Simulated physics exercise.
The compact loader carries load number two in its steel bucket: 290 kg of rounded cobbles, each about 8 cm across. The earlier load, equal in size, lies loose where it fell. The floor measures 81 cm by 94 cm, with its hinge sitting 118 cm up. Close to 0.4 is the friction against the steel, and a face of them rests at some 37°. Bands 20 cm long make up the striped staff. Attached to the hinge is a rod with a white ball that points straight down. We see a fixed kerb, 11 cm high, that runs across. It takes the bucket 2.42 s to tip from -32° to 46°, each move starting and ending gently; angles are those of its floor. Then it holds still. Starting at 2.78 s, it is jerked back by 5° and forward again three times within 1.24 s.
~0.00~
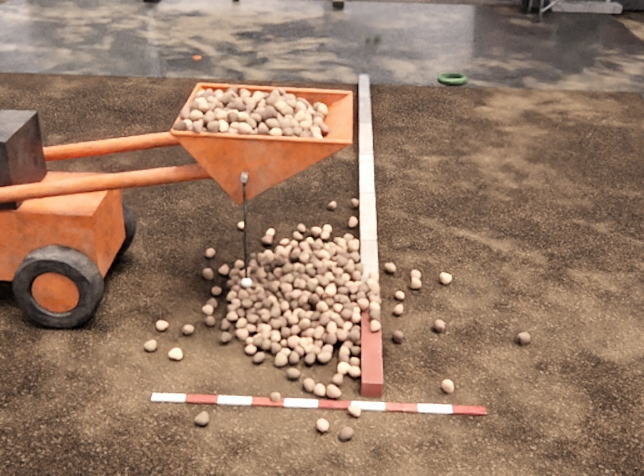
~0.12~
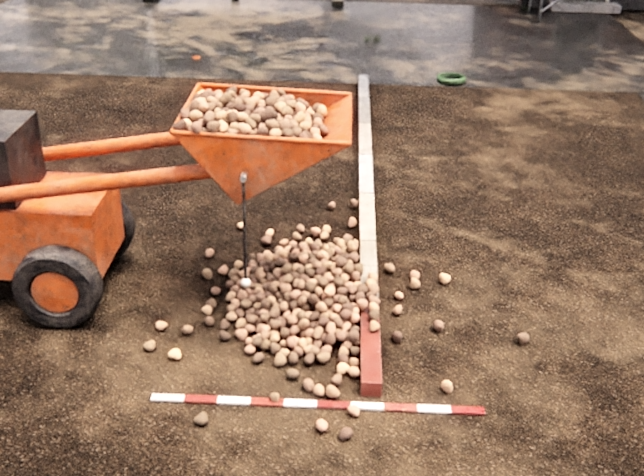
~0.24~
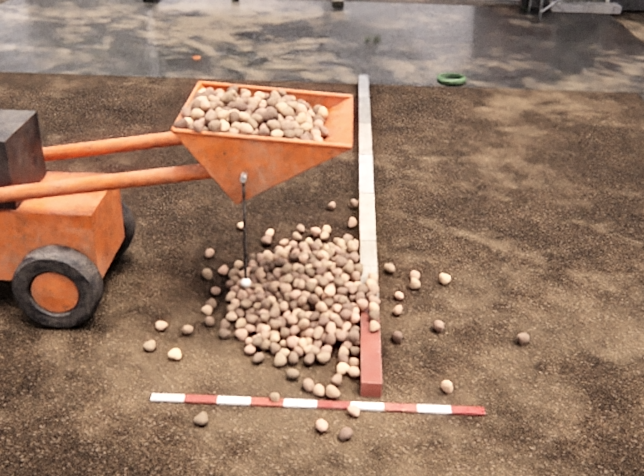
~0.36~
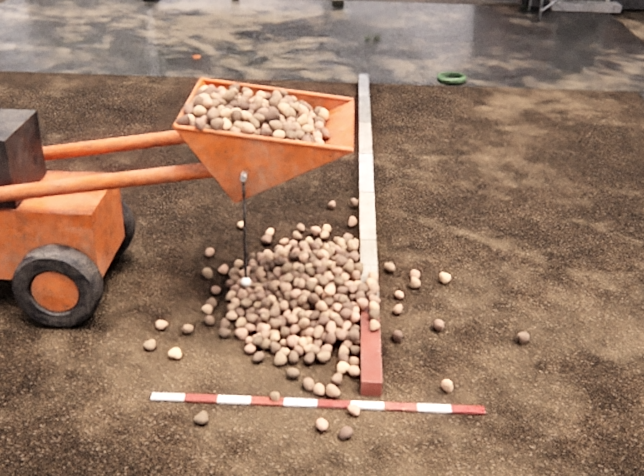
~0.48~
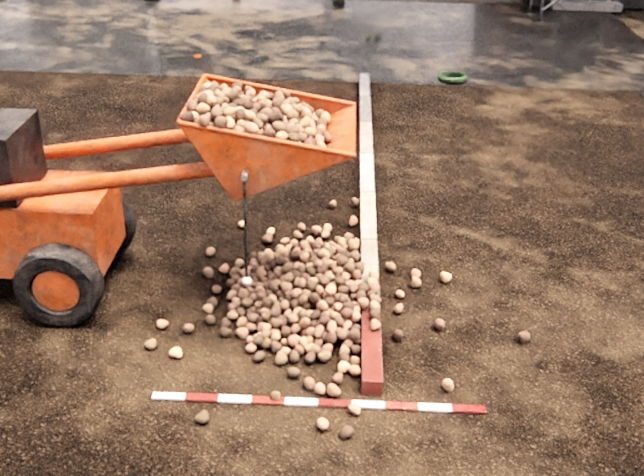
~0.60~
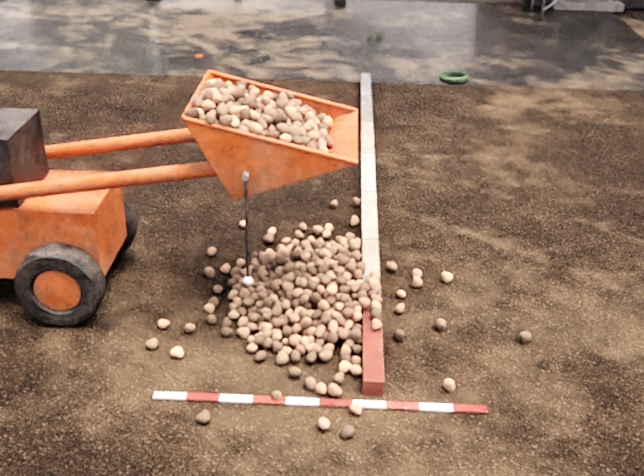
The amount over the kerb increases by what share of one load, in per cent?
By about 59 per cent of a load.
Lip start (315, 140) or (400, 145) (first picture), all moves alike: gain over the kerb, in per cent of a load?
First place: Roughly 25 %; second place: Roughly 95 %.
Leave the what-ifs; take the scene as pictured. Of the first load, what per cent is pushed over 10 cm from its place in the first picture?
Roughly 5 % of them.
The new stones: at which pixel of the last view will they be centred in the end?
The centre sits about (391, 287).
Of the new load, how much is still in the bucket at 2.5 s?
Roughly 0 per cent is still inside.
After 1.8 s the floor is at 34°; in per cent of one load, 73 in the bucket, 123 on this side of the kerb, 4 over the kerb; the foremost stones are at (436, 307).
After 2.5 s the floor is at 46°; in per cent of one load, 0 in the bucket, 150 on this side of the kerb, 50 over the kerb; the foremost stones are at (508, 291).
After 4.5 s the floor is at 46°; in per cent of one load, 0 in the bucket, 139 on this side of the kerb, 61 over the kerb; the foremost stones are at (538, 275).
After 6.9 s the floor is at 46°; in per cent of one load, 0 in the bucket, 139 on this side of the kerb, 61 over the kerb; the foremost stones are at (538, 275). Net gain over the kerb, 59.
